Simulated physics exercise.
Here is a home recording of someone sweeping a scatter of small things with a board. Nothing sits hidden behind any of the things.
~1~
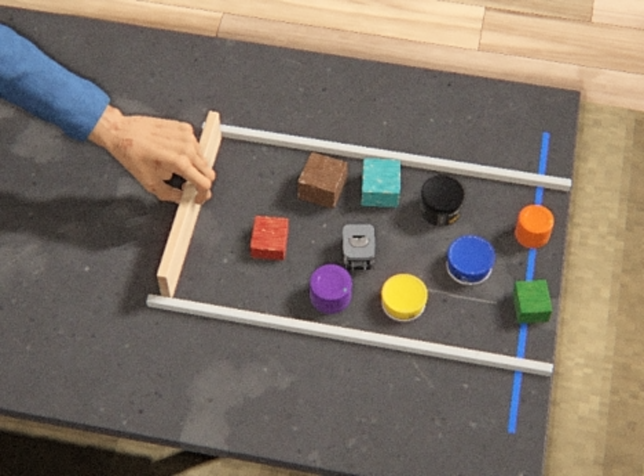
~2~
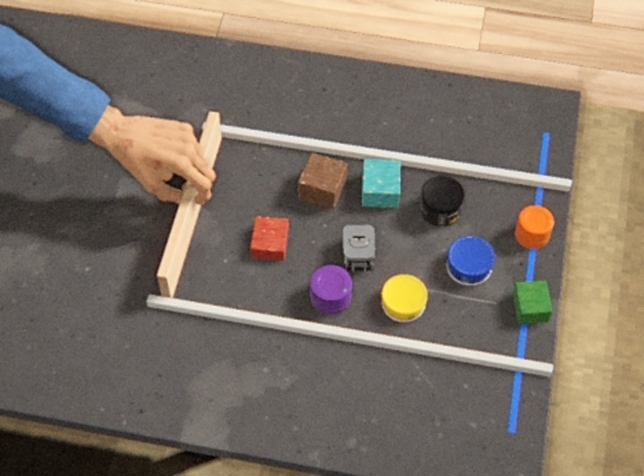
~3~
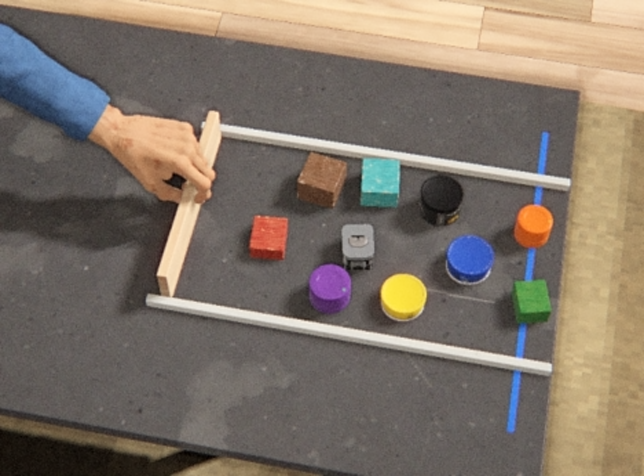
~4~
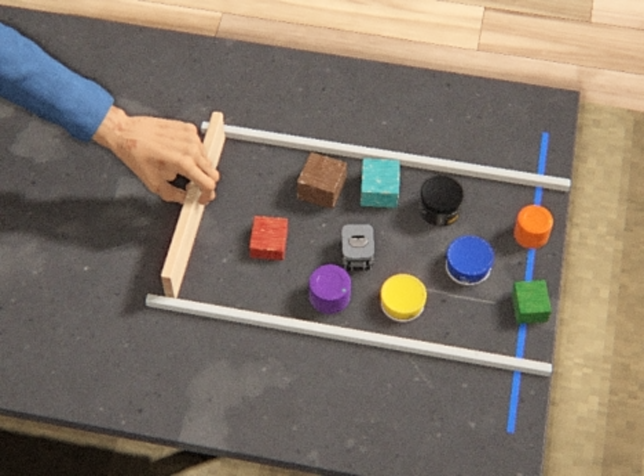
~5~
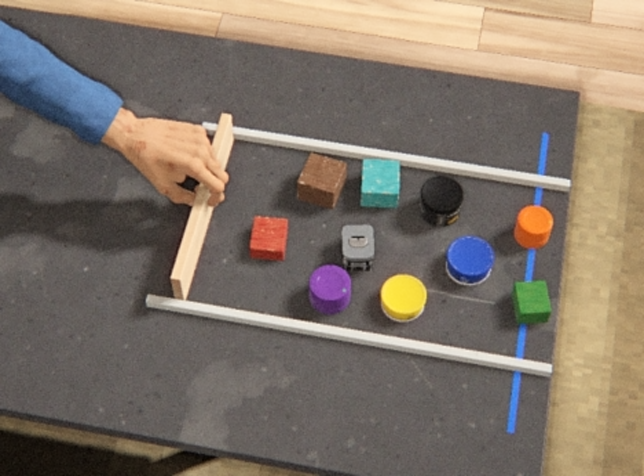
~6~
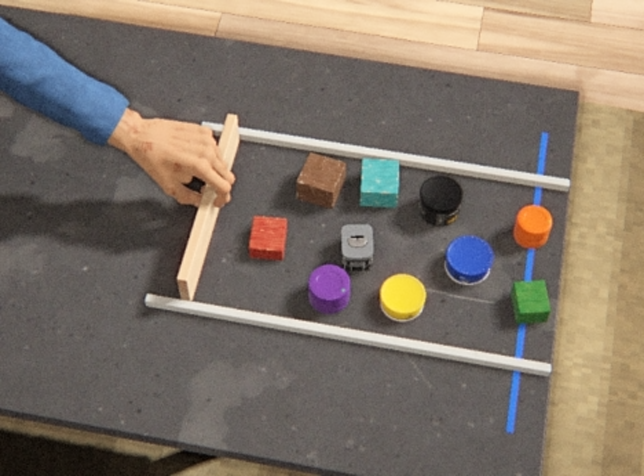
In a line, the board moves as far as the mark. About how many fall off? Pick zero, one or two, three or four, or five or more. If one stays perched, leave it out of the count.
Five or more fall off.
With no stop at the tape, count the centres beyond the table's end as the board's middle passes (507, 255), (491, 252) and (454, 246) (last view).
6, 4 and 1.
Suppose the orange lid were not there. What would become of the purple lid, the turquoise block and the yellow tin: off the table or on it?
In that case the purple lid stays where it is, the turquoise block goes off the edge, the yellow tin goes off the edge.
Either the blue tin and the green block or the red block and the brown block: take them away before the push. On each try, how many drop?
Taking the two tries in turn, it comes to 5 and 5.
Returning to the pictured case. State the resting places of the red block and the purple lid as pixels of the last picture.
For the red block it's (544, 285), and for the purple lid it's (544, 328).
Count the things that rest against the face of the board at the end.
3.
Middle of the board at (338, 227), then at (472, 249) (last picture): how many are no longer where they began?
One spot: 6. Other spot: 10.
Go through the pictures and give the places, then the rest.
The first frame shows green block (532, 302); orange lid (534, 227); blue tin (470, 261); board (191, 202); tape (530, 271).
The second frame shows orange lid (534, 228); black tub (442, 202).
The third frame shows blue tin (469, 260); board (191, 202).
The fourth frame shows green block (531, 302); turquoise block (380, 183).
The fifth frame shows orange lid (533, 228); grey case (358, 248).
The sixth frame shows green block (530, 302); orange lid (533, 227); blue tin (469, 261); board (210, 206); tape (529, 271).
Soon after, none off yet; green block at rest near (530, 302); orange lid at rest near (533, 227); blue tin at rest near (469, 261).
After that, none off yet; green block at rest near (530, 302); orange lid at rest near (535, 228); blue tin moving near (479, 263).
And then, one off so far; green block tilting a little near (569, 311); orange lid on its way down near (582, 388); blue tin displaced well along near (563, 274).
In the end, the number that fall off is five or more; gone, grey case, turquoise block, yellow tin, black tub, blue tin, orange lid and green block.
